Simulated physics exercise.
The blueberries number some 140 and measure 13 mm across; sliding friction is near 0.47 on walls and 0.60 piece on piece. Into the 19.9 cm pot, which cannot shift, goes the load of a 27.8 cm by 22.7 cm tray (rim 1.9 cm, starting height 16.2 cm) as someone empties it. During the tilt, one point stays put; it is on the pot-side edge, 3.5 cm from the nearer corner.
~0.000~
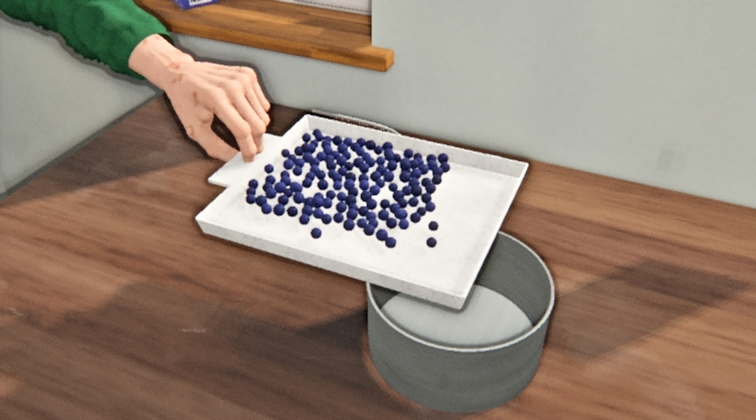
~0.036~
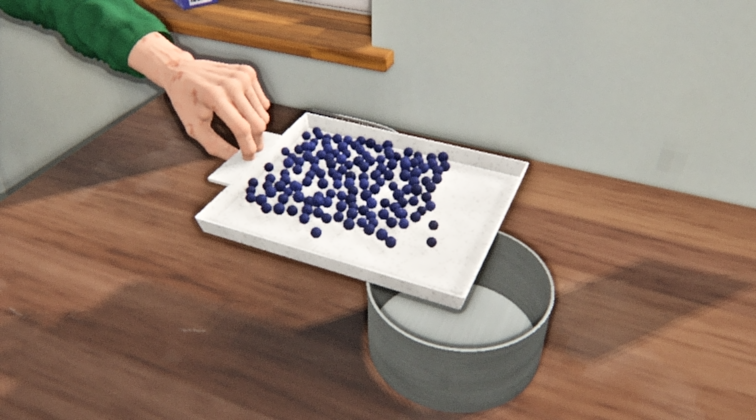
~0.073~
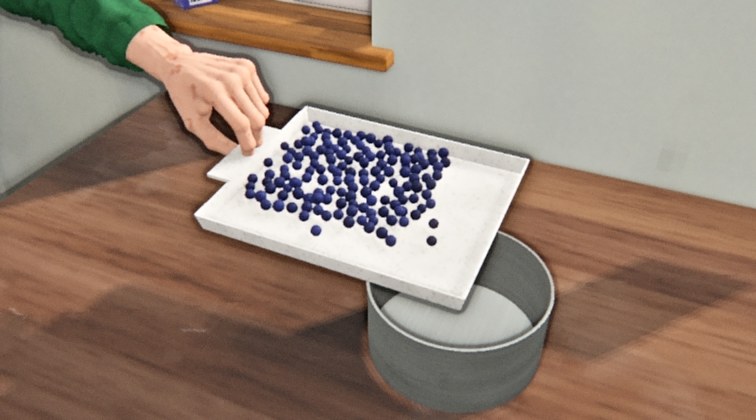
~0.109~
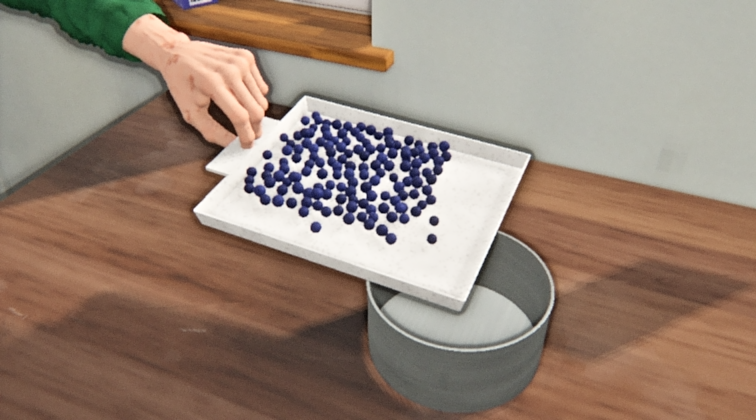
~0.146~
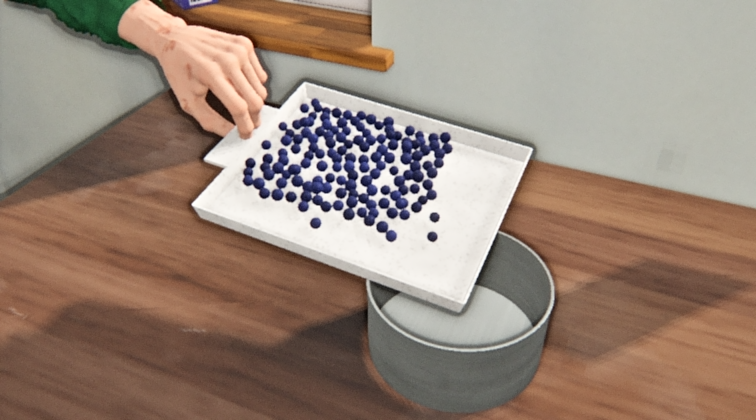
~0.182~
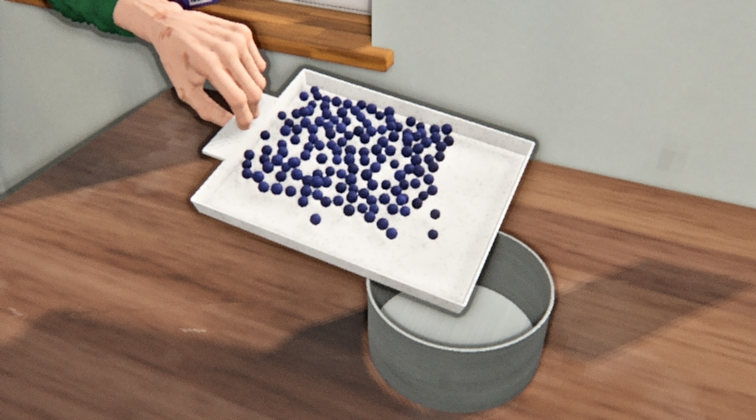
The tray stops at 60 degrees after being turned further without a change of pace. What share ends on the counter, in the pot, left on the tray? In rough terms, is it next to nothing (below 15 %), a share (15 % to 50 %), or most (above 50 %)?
Roughly: Counter: A share, pot: Next to nothing, tray: Most.
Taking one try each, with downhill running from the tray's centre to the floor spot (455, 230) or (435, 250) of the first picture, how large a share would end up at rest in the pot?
Near 10 and 0 percent, in that order.
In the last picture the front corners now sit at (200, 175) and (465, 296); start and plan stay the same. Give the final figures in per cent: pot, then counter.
Final per cent - pot 5, counter 25.
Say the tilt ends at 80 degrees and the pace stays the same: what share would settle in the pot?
That would give about 0 per cent.
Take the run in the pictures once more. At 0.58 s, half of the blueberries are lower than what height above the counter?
Roughly 22 cm.
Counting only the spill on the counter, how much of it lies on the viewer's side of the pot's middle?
Share: Some 100 %.
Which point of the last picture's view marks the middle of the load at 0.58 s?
Look about (391, 216) in the last view.
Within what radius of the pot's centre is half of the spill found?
22 cm.
Then, at 0.42 s, tilt 36 degrees; the tray holds 100 %, the pot 0 %.
Then, at 0.58 s, tilt 52 degrees; the tray holds 100 %, the pot 0 %.
After 0.87 s, tilt 60 degrees; the tray holds 65 %, the pot 0 %.
In the end, at 1.6 s, counter 40 %, pot 0 %, tray 60 %.
